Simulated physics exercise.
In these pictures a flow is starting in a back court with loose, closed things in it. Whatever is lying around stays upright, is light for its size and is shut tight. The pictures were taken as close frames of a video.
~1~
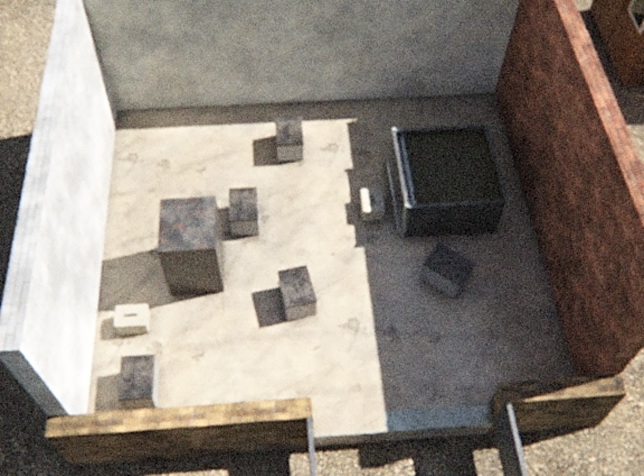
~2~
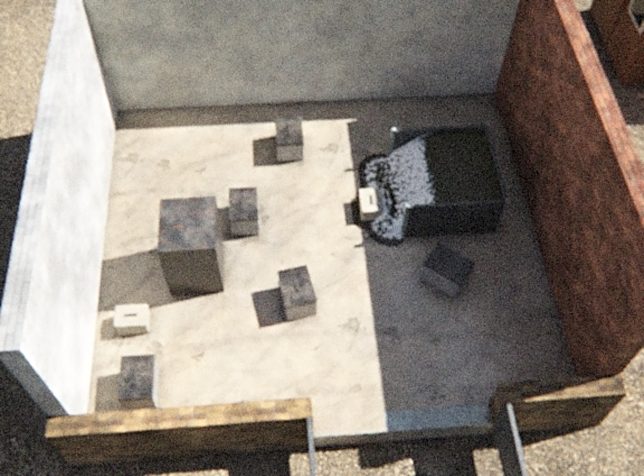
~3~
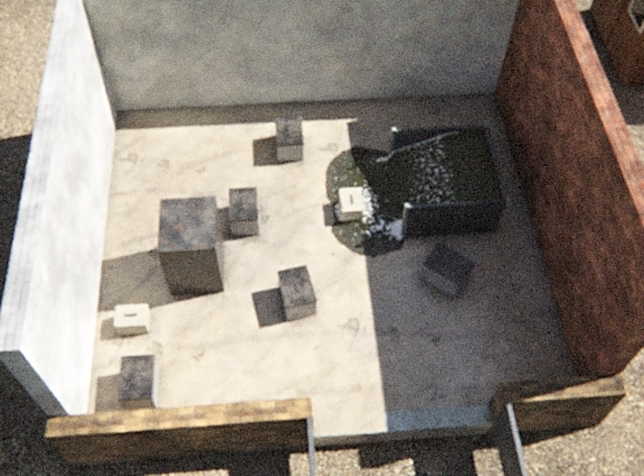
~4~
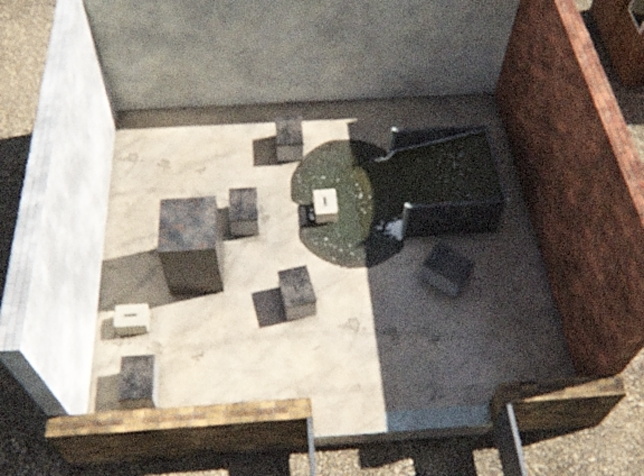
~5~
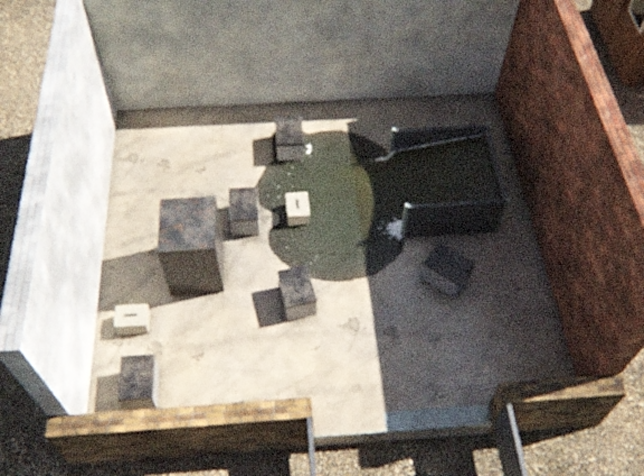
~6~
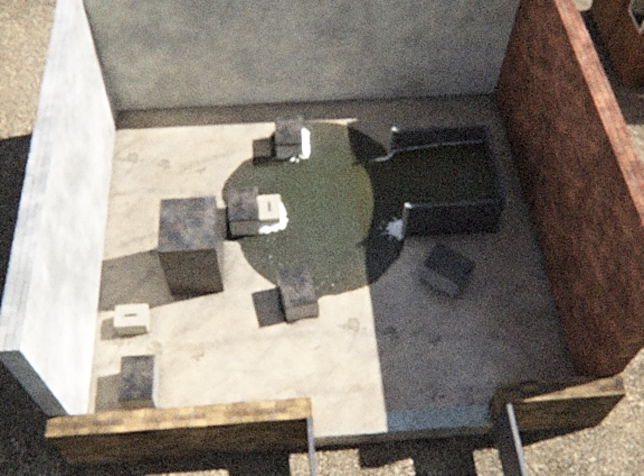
The clip opens on a walled court with grey boxes, two small white ones, and a dark tank at right. Water bursts from the tank's left side, foaming around the nearer white box, then spreads leftward in a widening dark pool, pushing that box left to a small grey block while the others stay put.
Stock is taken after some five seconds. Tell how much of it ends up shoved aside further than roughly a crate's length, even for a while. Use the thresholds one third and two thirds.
I'd put it between one third and two thirds.
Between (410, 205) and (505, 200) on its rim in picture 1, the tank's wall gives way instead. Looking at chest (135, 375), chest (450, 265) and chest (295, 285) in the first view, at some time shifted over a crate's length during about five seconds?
Listed in turn, never travels that far, ends up that far off, never travels that far.
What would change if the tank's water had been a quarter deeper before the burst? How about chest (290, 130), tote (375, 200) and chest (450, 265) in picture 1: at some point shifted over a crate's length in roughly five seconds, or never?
Note, in sequence: Past that mark / past that mark / within that.
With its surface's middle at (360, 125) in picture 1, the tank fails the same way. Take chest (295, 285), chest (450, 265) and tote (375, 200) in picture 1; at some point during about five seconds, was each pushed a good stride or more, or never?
The first: Did not travel far; the second: Did not travel far; the third: Did not travel far.
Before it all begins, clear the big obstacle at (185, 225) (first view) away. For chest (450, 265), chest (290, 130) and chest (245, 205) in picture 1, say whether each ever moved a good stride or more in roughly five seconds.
So, in sequence: Did not travel far, then did travel that far, then did travel that far.
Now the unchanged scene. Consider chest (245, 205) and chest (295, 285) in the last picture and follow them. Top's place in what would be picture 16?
Approximately (112, 210) for one and (233, 353) for the other.
A moment on, 1 of 7 are well off their spots; 0 afloat.
Next, 4 of 7 are well off their spots; 2 afloat.
Later, 4 of 7 are well off their spots; 3 afloat.
In the end, 4 of 7 are well off their spots, and 4 have been at some point; 4 afloat.
